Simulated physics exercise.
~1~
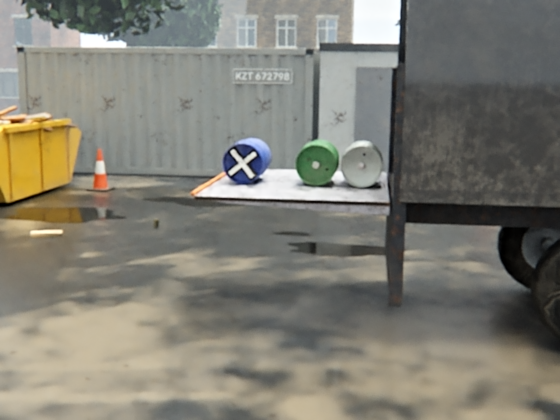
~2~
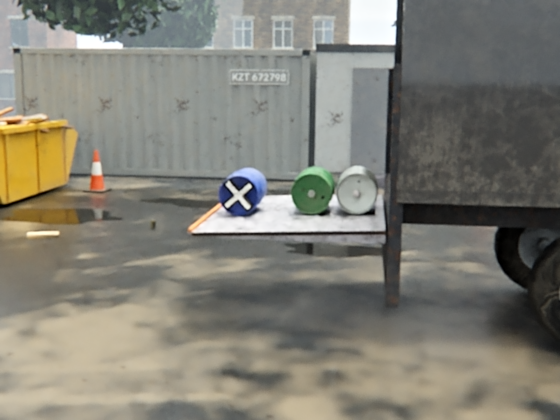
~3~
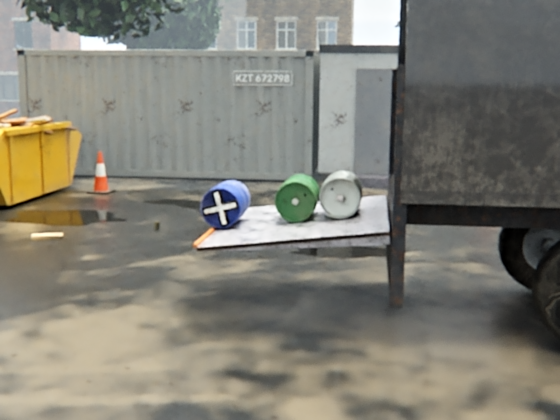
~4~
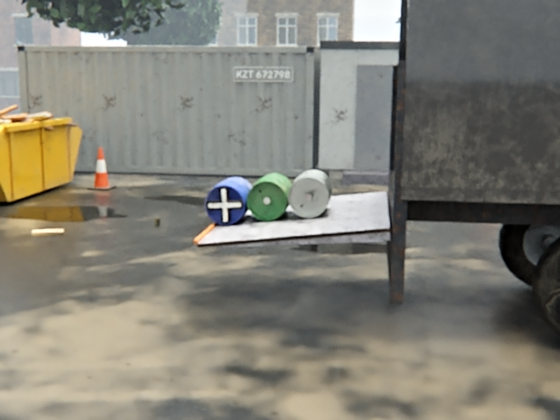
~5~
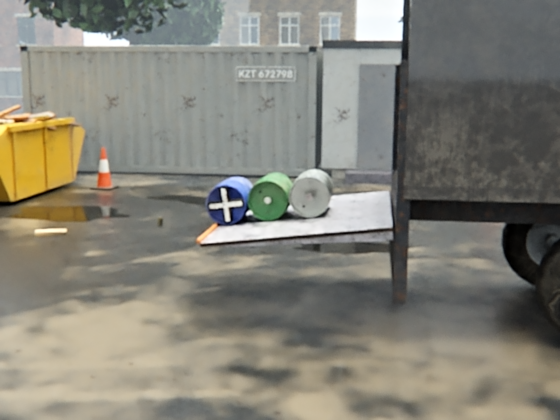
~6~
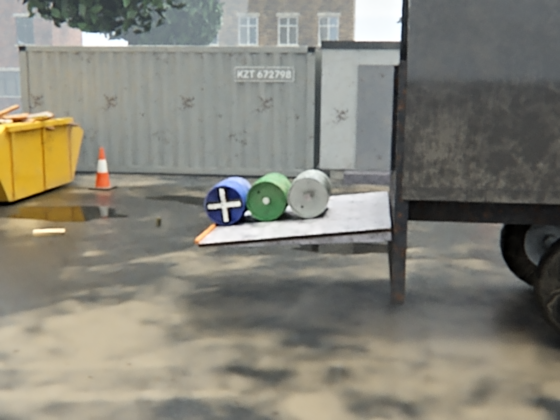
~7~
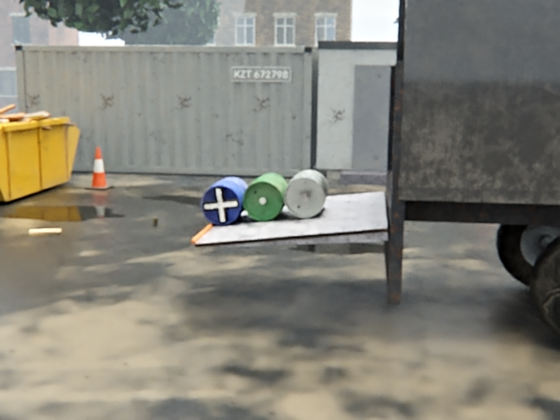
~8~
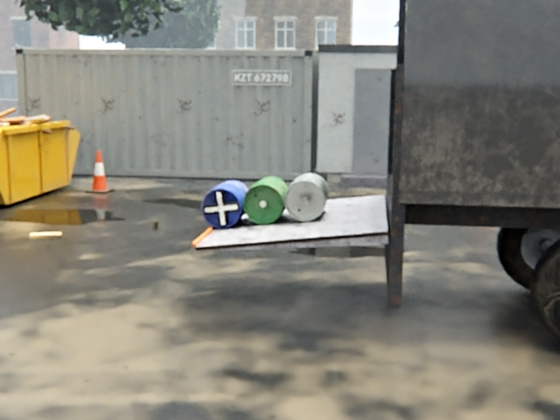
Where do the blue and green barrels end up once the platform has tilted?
Both stay on the platform, with the blue barrel held back at the flap on the outer edge and the green one resting right behind it.
The clip opens on a wet yard, where a blue barrel marked with a white cross, a green one and a pale grey one lie on a flat platform beside a dark vehicle. The platform sinks a little, carrying all three down with it. Its outer end then tips down to the left, and the barrels start rolling that way. The blue one stops near the orange flap at the outer edge, while the green and grey ones roll on and close up behind it. The platform stays tilted, and all three barrels rest on it in a tight row.
